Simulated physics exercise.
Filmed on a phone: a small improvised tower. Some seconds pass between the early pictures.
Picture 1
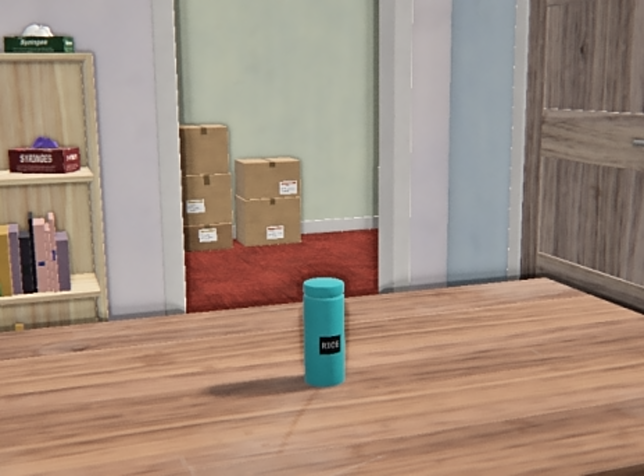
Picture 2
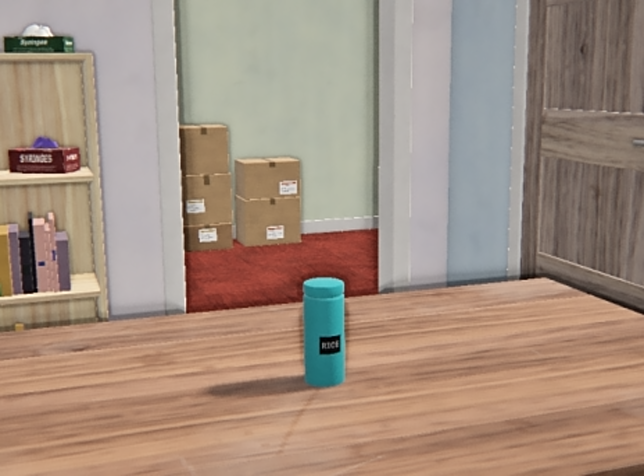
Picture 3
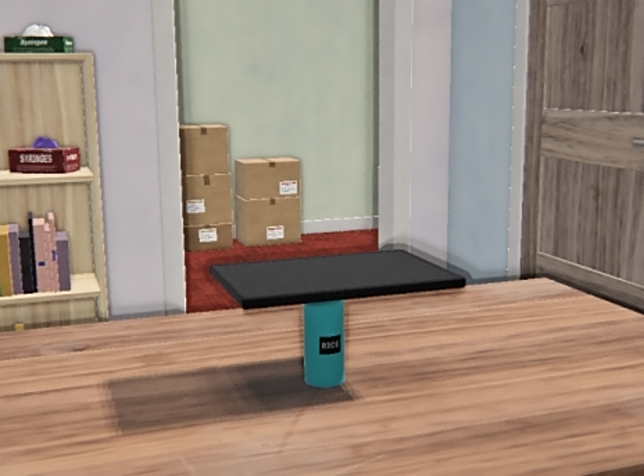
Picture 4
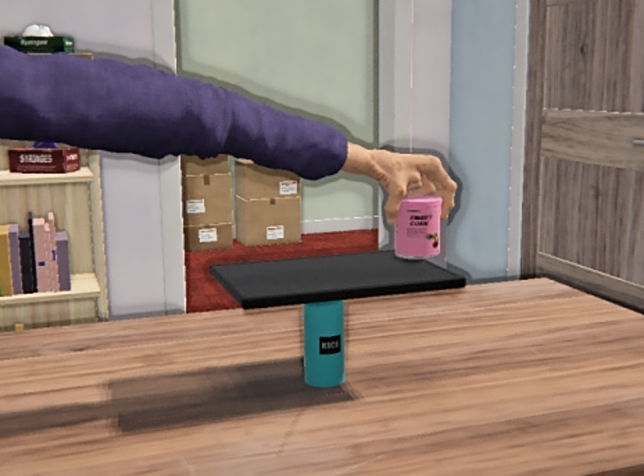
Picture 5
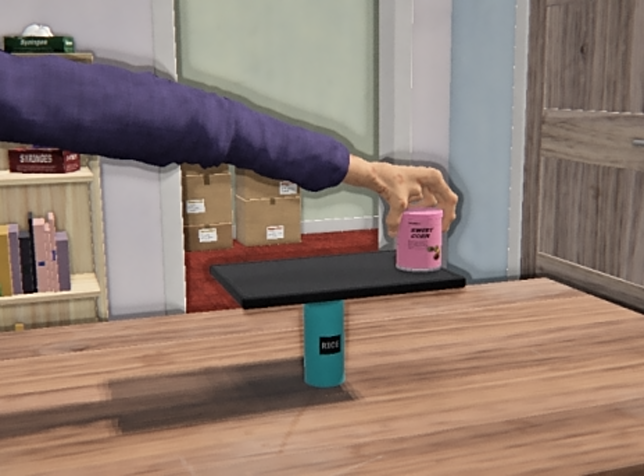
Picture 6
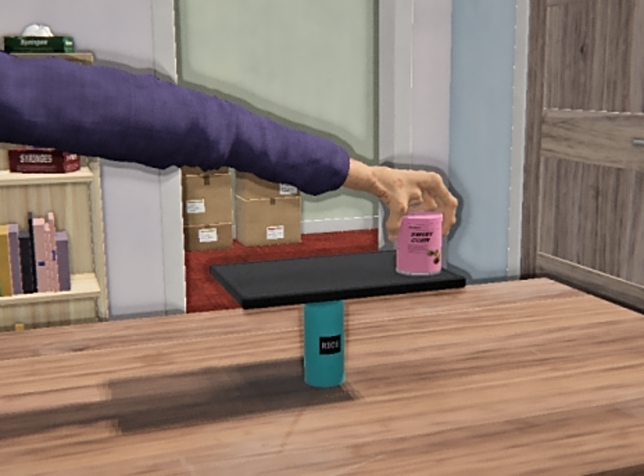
The video shows a turquoise jar on a wooden table, then a black board resting on top of it. A hand in a purple sleeve lowers a pink tin onto the board's right side and keeps holding it.
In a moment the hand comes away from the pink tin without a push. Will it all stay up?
Outcome: The stack gives way.
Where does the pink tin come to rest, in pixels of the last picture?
At about (494, 362).
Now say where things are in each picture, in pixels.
In the first picture, the last thing is not in view yet; turquoise jar (324, 332).
In the second picture, the last thing is not in view yet; turquoise jar (324, 332).
In the third picture, the last thing is not in view yet; turquoise jar (324, 332).
The fourth picture shows on its way; pink tin (418, 226); turquoise jar (324, 332).
The fifth picture shows on its way; pink tin (419, 239); turquoise jar (324, 332).
The sixth picture shows set down, still held; pink tin (419, 243); turquoise jar (324, 332).
Then, 0.30 s past the last view, pink tin now fallen; black lid rocked 44° from its first pose.
Then, 0.50 s past the last view, black lid rocked 57° from its first pose.
Then, 1.00 s past the last view, black lid now fallen; turquoise jar rocked 33° from its first pose.
Then, 1.20 s past the last view, turquoise jar now fallen.
Finally, fallen, turquoise jar, black lid and pink tin. Final places as the last picture's camera would see them, pink tin near (494, 361). The stack loses its balance.
